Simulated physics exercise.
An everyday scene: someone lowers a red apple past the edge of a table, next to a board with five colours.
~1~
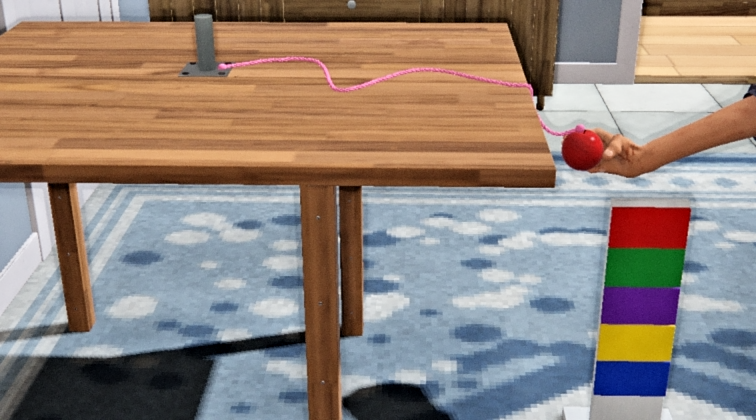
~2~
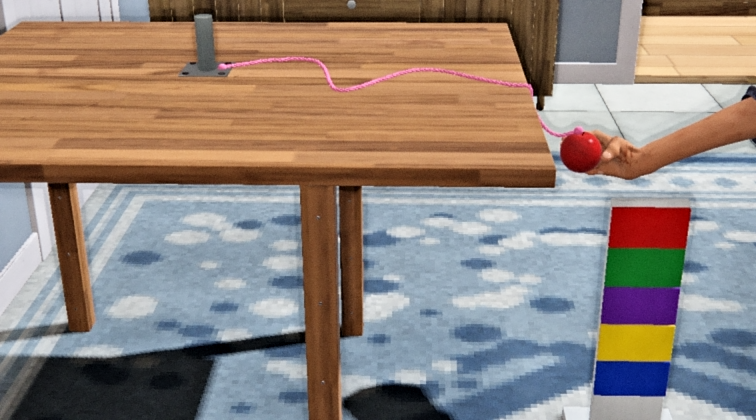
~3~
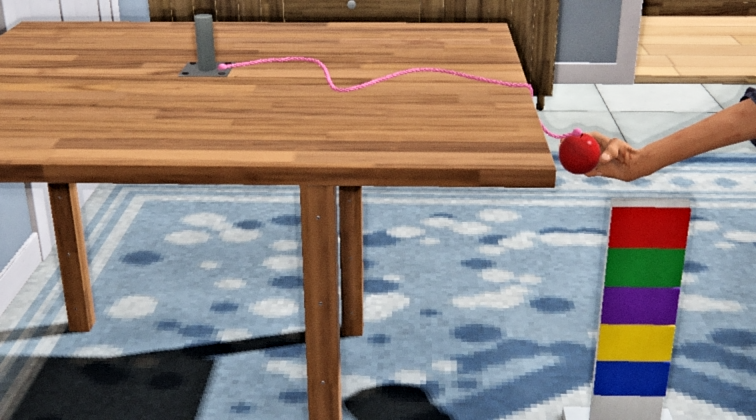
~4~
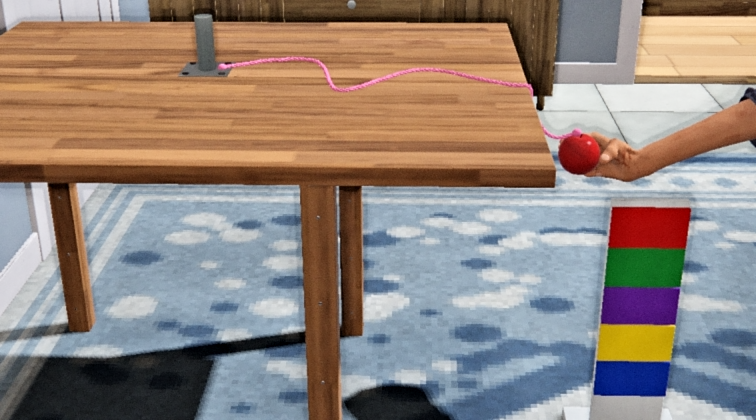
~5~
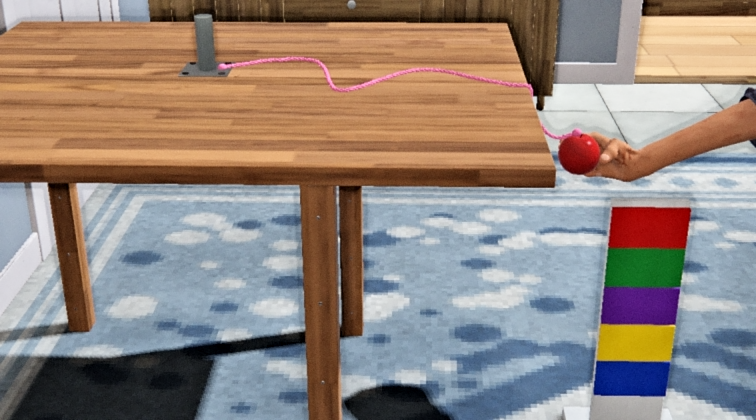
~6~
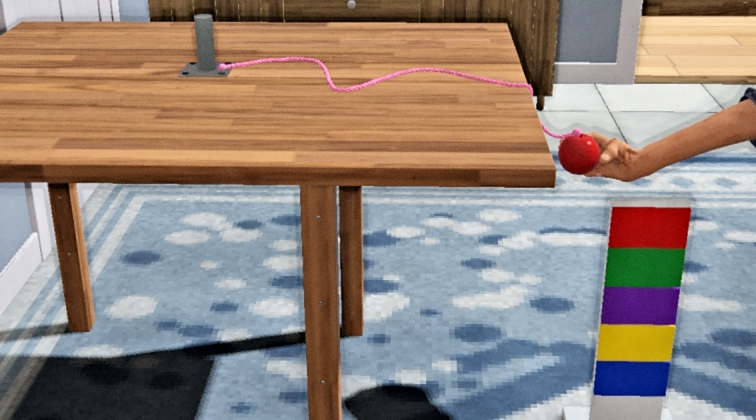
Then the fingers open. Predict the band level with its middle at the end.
Prediction: Purple.
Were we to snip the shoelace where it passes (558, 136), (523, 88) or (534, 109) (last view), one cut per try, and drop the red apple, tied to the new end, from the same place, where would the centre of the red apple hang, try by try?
The pixels are (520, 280), (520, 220) and (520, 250), in the order of the tries.
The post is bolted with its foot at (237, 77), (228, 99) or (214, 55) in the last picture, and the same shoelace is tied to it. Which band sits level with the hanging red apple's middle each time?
Result 1: Yellow. Result 2: Yellow. Result 3: Purple.
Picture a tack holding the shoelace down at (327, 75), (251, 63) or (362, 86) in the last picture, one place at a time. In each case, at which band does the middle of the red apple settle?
First try green, second try purple, third try red.
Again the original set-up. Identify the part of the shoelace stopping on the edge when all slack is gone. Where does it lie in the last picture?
It is around (409, 71).
Early on, apple near (525, 275); level with green.
Midway, apple near (504, 289); level with purple.
Finally, apple near (515, 295); level with purple. The shoelace holds its middle at purple.
